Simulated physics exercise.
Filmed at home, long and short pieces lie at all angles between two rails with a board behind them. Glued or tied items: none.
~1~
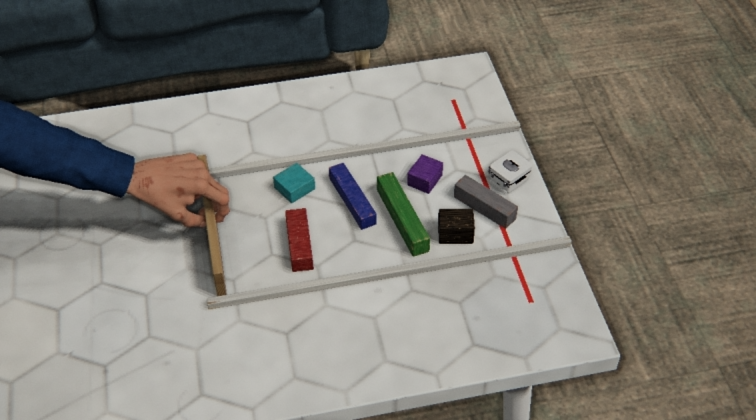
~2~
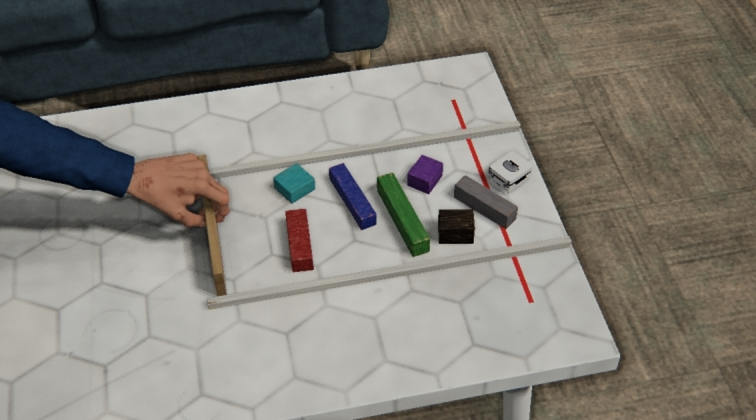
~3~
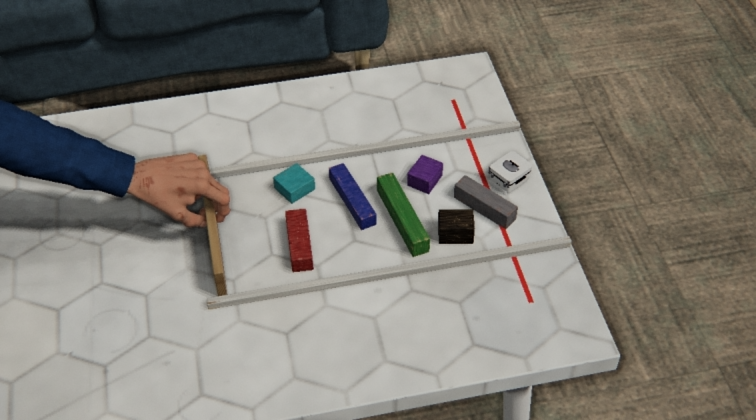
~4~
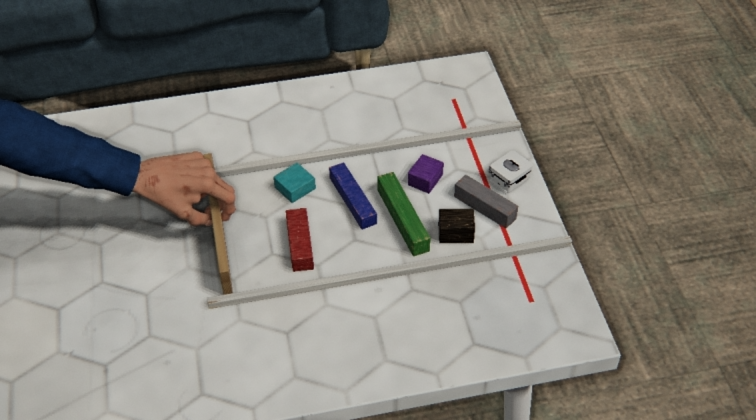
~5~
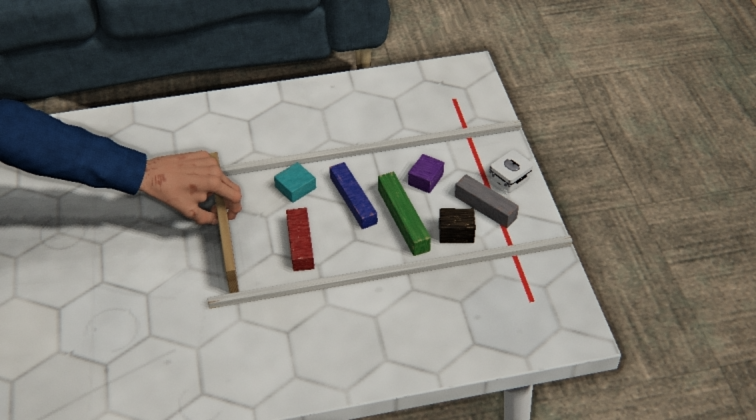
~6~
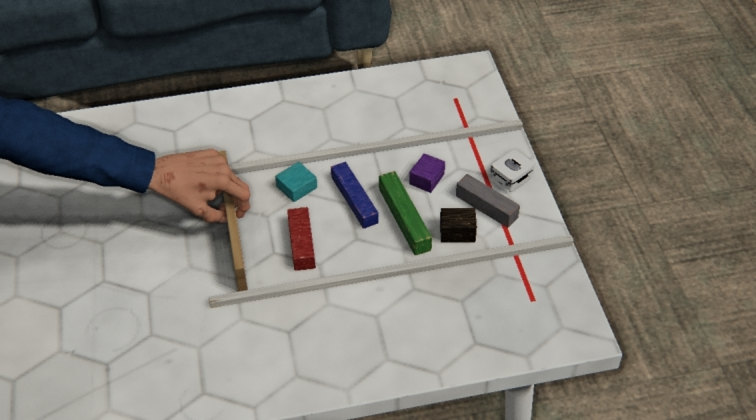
A hand in a dark blue sleeve holds an upright wooden board at the left end of two pale rails, then slides it slightly to the right. The coloured blocks, grey bar and small white case near the red line stay essentially still, with a gap remaining before the board.
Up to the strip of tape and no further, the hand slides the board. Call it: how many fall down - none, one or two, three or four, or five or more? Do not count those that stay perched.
Call: Three or four fall down.
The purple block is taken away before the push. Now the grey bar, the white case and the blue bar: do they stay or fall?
Taking them one by one, the grey bar drops away, the white case drops away and the blue bar holds its spot.
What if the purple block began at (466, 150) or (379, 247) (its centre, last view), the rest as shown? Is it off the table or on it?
For the purple block: Gone and then still there.
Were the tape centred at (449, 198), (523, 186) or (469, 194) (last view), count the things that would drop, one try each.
So, one try after another, the floor gets 0, then 6, then 2.
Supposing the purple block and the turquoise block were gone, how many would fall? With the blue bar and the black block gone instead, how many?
That gives 2 for the first pair taken away and 1 for the second.
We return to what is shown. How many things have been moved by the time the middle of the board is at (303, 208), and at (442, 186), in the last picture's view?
2 and 8.
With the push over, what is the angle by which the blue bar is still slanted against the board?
About 15 degrees.
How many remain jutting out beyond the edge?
I count 2 overhanging.
A little later, none off yet; white case at rest near (512, 172); grey bar at rest near (487, 201); black block at rest near (458, 225).
Next, none off yet; white case at rest near (512, 172); grey bar shifted a little near (504, 200); black block shifted about its own width near (493, 222).
When it is over, the number that fall off is three or four; down, purple block, grey bar and white case.
